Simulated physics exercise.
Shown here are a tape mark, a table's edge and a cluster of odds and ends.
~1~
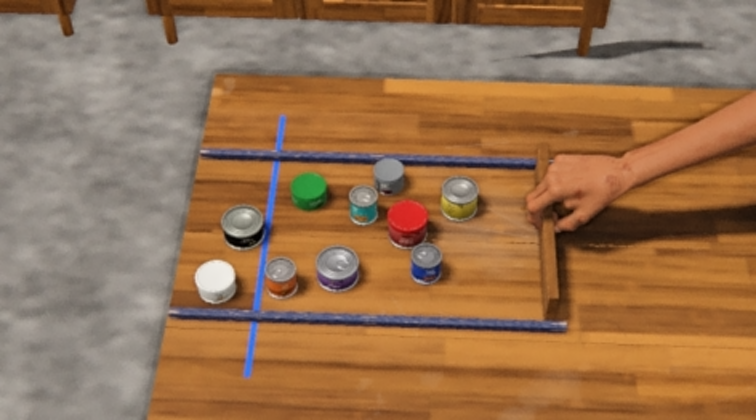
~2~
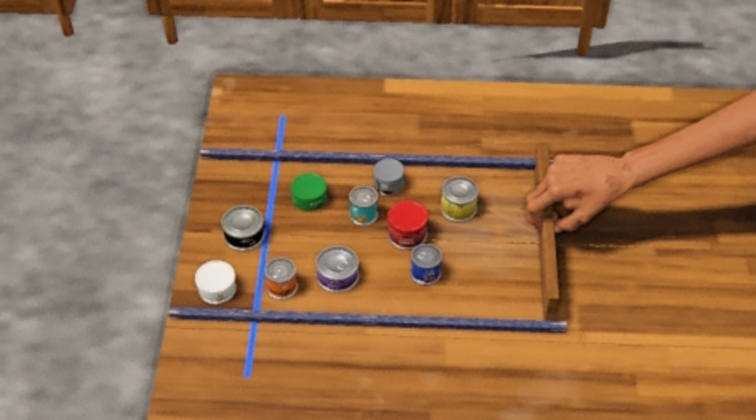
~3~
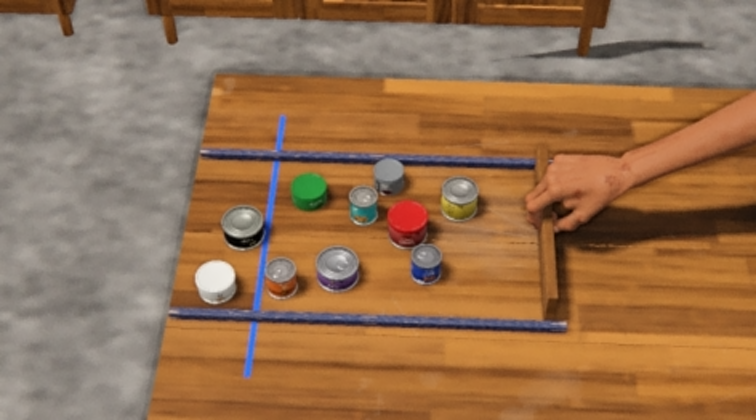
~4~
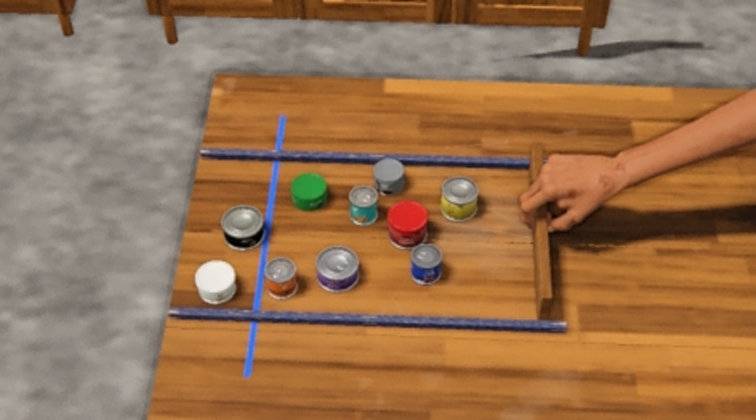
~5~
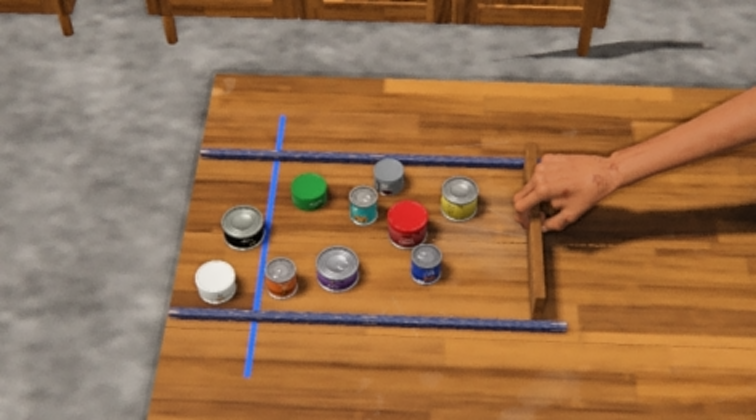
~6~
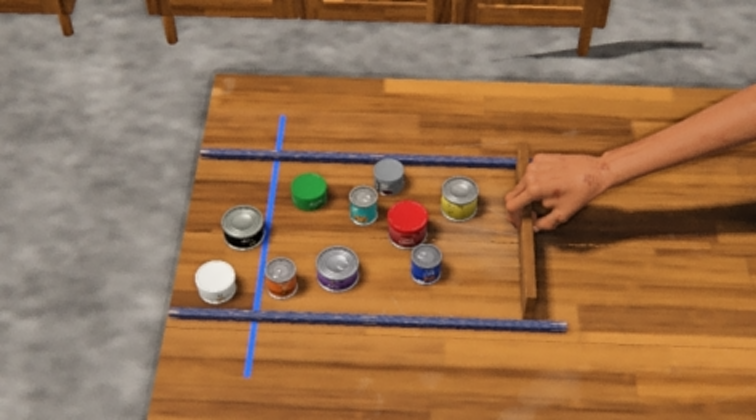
A hand held a wooden board upright at the right of a group of small colored tins on a table, then slid it slightly left, while the tins and blue tape stayed still.
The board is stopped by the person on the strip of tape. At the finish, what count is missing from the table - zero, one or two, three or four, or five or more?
Missing: Zero.
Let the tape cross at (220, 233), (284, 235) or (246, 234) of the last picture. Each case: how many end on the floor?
In order: 5, 0 and 0.
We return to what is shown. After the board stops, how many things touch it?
That would be 5 of them.
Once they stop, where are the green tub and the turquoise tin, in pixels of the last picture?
The green tub stops around (229, 176); the turquoise tin around (225, 203).
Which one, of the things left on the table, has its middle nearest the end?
Answer: The white tin.
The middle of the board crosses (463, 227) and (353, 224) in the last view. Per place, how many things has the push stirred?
First position 1; second position 8.
A little later, none off yet; white tin at rest near (216, 283); black tin at rest near (243, 228); orange tin at rest near (281, 278).
When it is over, the number that fall off is zero.
